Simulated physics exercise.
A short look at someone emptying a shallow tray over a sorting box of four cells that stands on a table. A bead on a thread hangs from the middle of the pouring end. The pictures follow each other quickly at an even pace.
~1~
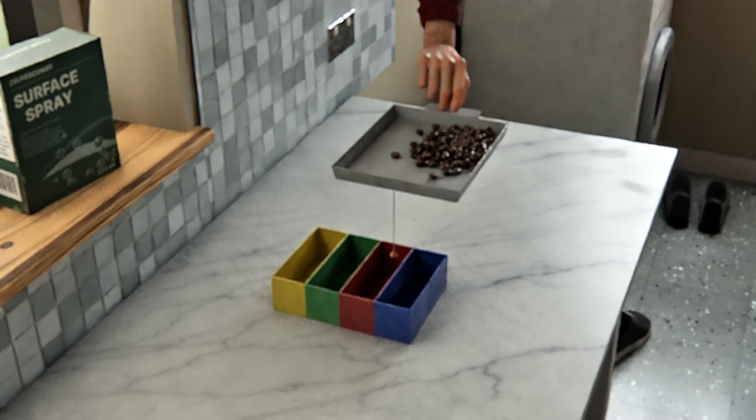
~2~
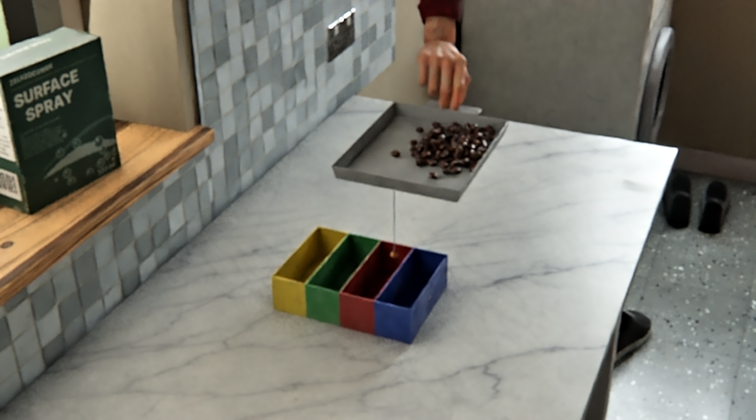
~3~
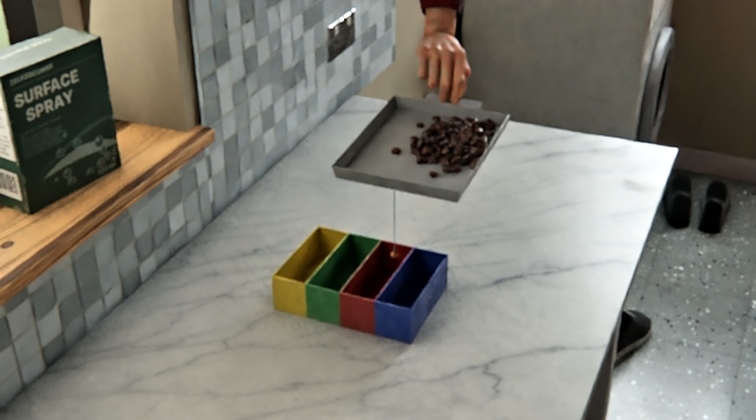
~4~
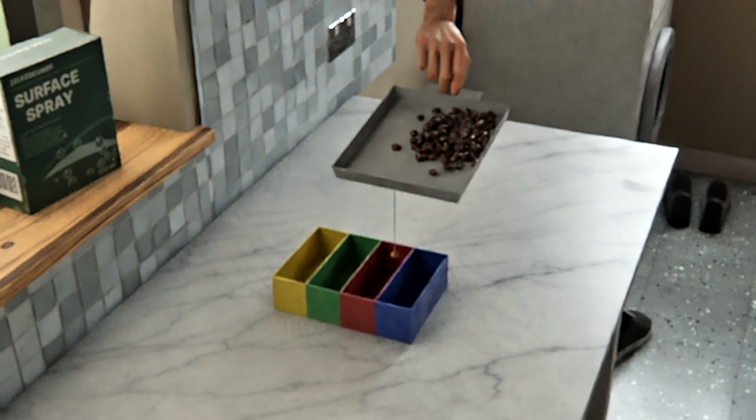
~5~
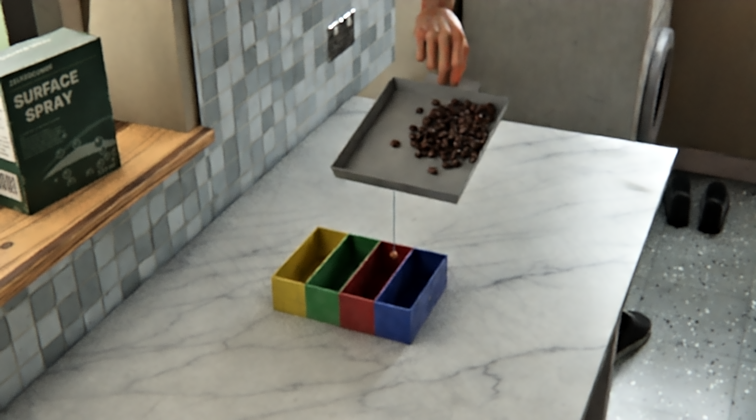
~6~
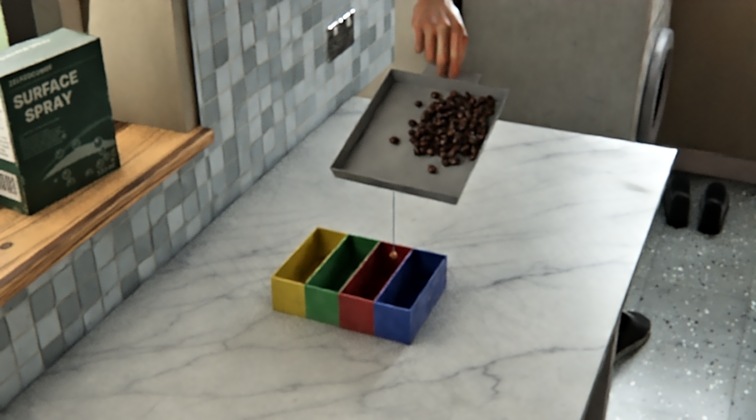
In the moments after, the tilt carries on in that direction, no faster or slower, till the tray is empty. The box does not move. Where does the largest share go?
Fullest: The blue cell.
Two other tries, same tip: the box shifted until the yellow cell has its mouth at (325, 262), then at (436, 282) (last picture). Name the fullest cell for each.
At the first place blue, at the second the yellow one.
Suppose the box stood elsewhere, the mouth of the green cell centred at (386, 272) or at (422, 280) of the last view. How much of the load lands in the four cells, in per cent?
Near 100 % and 90 %.
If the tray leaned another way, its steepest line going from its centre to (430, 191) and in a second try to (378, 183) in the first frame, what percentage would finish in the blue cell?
In turn 20 and 10 in a hundred.
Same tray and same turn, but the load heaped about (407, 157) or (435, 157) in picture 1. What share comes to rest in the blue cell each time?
Roughly 30 per cent, and 40 per cent.
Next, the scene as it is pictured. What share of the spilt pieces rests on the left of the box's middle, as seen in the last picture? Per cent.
Some 0 per cent.
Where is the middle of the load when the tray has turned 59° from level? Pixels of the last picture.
Around (422, 181).
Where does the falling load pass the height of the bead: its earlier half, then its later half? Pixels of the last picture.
First near (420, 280), later near (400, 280).
Soon, tray tipped steeply; nearly all on the tray; a small part falling or outside the box.
A while on, tray tipped right over; about a third on the tray; a small part in the blue cell; a small part in the red cell; about a third falling or outside the box.
Towards the end, tray tipped past a quarter turn; about a third in the blue cell; about a quarter in the red cell; a small part in the green cell; about a third falling or outside the box.
Finally, tray tipped past a quarter turn; about a third in the blue cell; about a quarter in the red cell; a small part in the green cell; none in the yellow cell; about a third outside the box.
